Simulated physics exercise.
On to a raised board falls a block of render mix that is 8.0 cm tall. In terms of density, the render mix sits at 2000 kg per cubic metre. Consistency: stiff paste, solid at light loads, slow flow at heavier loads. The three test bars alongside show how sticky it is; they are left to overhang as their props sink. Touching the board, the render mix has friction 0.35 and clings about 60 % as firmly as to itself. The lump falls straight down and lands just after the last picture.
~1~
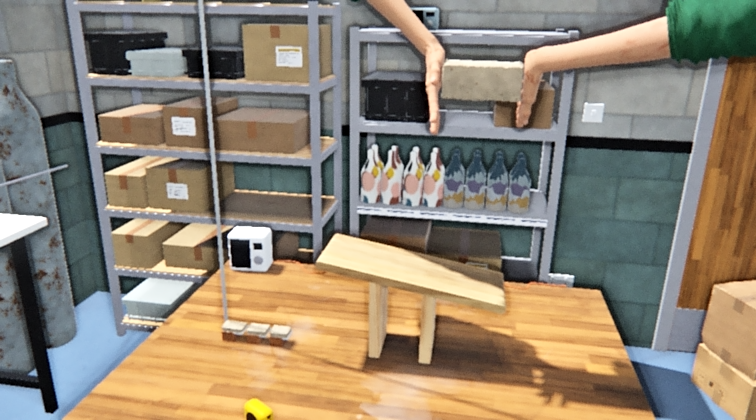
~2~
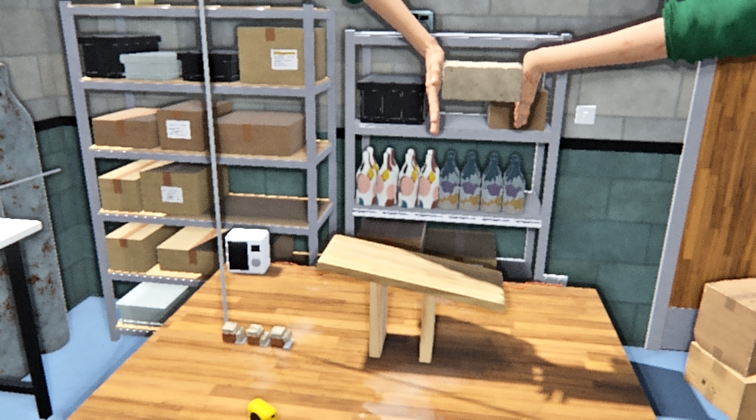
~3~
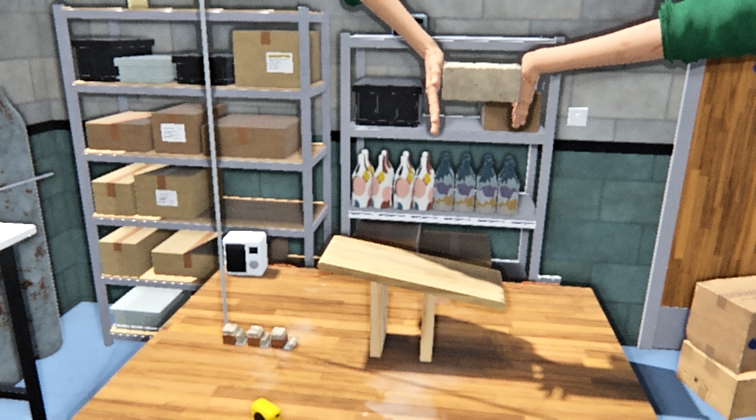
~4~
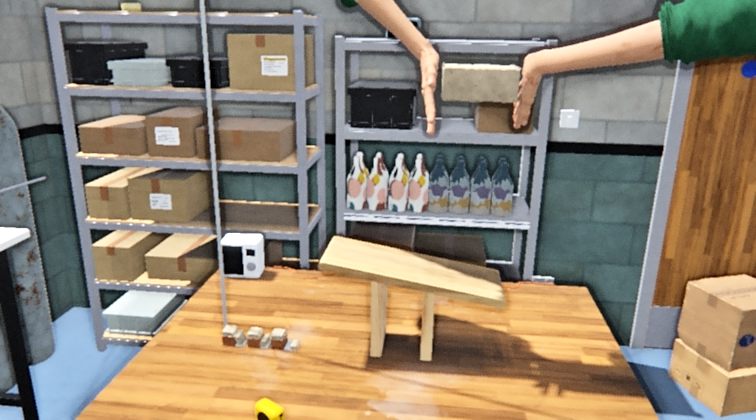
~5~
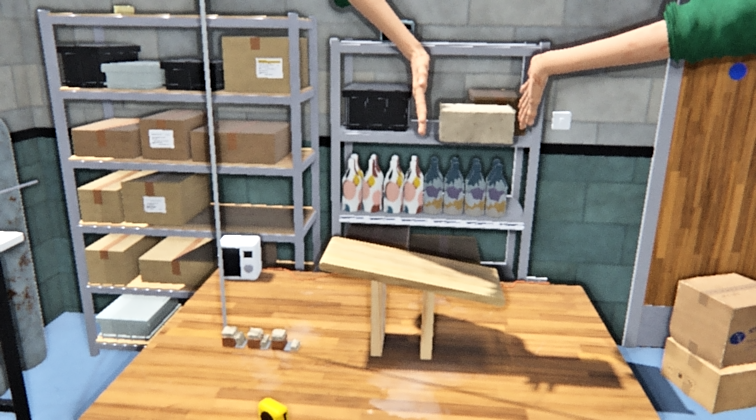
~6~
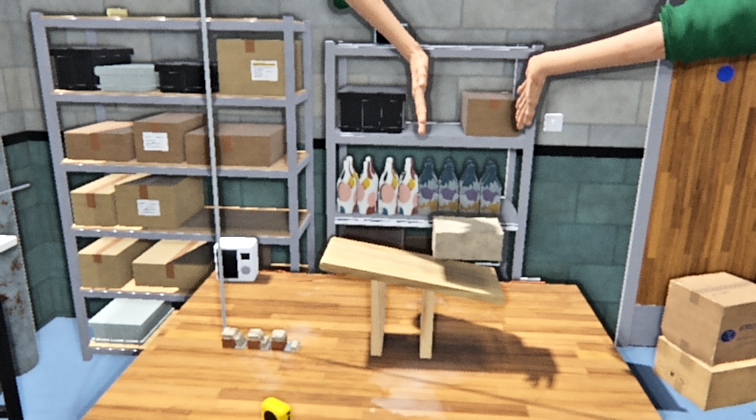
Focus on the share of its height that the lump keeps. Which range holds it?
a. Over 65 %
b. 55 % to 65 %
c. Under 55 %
Answer: B.
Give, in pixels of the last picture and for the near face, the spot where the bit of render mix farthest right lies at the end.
Pixel: Approx. (498, 290).
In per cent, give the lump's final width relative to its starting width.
Around 150 % of the starting width.
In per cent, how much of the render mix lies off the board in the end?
About 30 % ends up off the board.
Then, 0.11 s after the last picture, it stands 62 % of its first height and 8 % has gone off the board.
Then, 0.25 s after the last picture, it stands 61 % of its first height and 24 % has gone off the board.
Then, 0.38 s after the last picture, it stands 61 % of its first height and 32 % has gone off the board.
Then, 0.51 s after the last picture, it stands 61 % of its first height and 32 % has gone off the board.
Then, 0.61 s after the last picture, at the end, it stands 61 % of its first height and 32 % has gone off the board.
